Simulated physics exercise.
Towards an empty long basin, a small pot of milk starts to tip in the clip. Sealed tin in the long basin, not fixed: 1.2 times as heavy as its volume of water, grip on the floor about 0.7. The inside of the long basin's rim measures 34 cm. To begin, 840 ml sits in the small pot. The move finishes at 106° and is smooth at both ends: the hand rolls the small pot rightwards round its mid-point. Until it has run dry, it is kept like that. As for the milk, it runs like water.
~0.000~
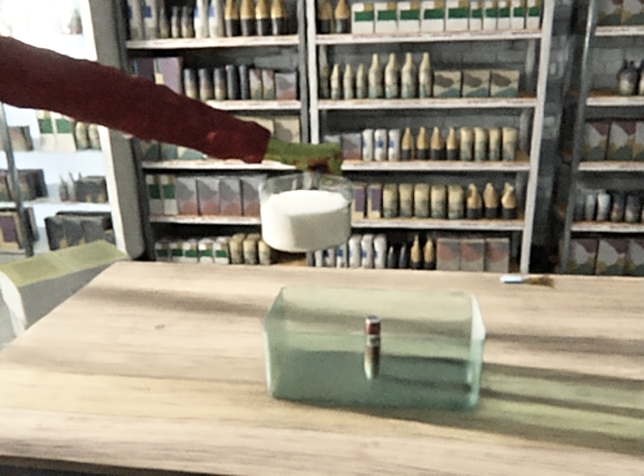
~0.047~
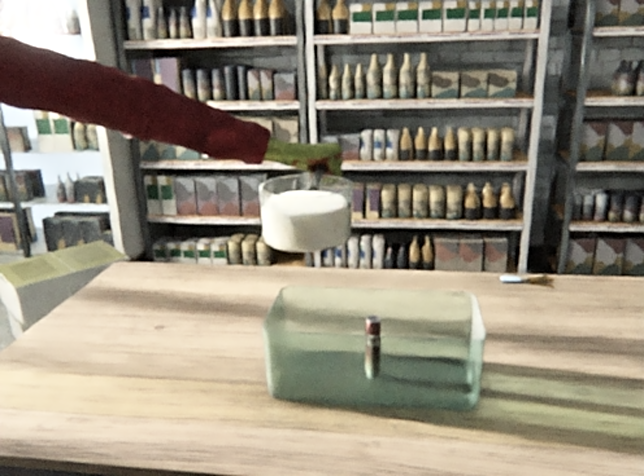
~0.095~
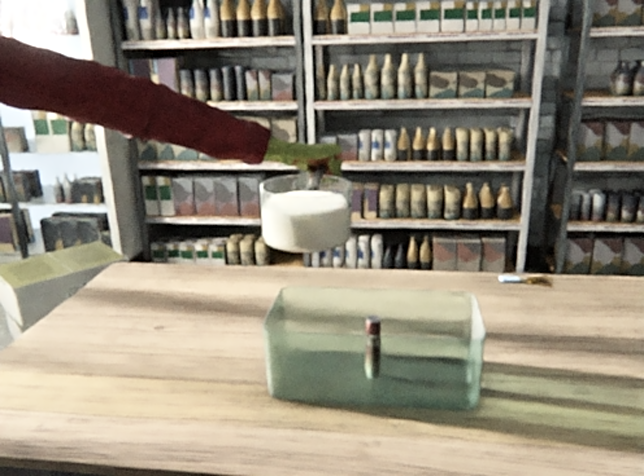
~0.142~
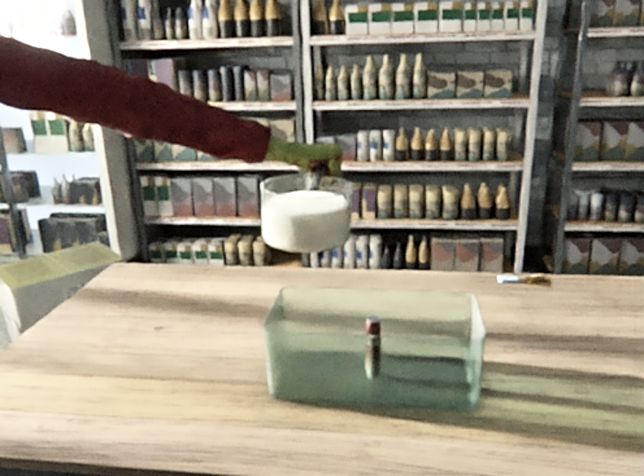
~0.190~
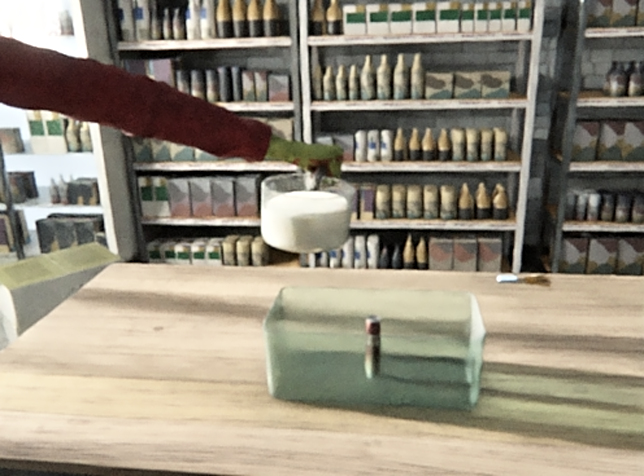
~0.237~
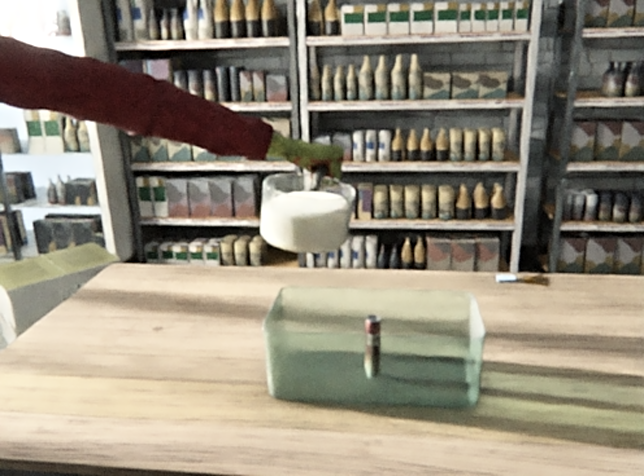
In a shop lined with shelves of bottles and boxes, a red-sleeved arm held a small glass pot of milk above a long clear basin on a wooden table and tilted it slightly rightwards.
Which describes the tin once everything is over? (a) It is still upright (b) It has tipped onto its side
The answer is b.
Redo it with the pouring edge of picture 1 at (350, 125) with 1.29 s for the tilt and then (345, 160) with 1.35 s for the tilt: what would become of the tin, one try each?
First it stays on its base; then it tips over.
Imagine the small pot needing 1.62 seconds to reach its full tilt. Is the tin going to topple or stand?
In that case the tin overturns.
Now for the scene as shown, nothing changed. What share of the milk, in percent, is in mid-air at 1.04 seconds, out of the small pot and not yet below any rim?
It comes to some 16 percent of the total.
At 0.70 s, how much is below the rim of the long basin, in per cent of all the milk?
Roughly 2 percent.
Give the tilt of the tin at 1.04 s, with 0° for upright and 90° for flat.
0°.
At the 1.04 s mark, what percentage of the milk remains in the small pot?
I'd say some 18 per cent remains.
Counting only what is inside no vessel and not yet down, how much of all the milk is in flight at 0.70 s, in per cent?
Close to 20 per cent, I'd say.
Then, 0.70 s in, the tilt is 60° and 77 per cent is still to pour; the tin stands where it began.
Then, 1.04 s in, the tilt is 97° and 18 per cent is still to pour; the tin stands where it began.
Then, 1.40 s in, the tilt is 106° and 1 per cent is still to pour; the tin leans 15°.
Then, 1.79 s in, the tilt is 106° and 0 per cent is still to pour; the tin lies on its side.
Finally, the tin lies on its side.
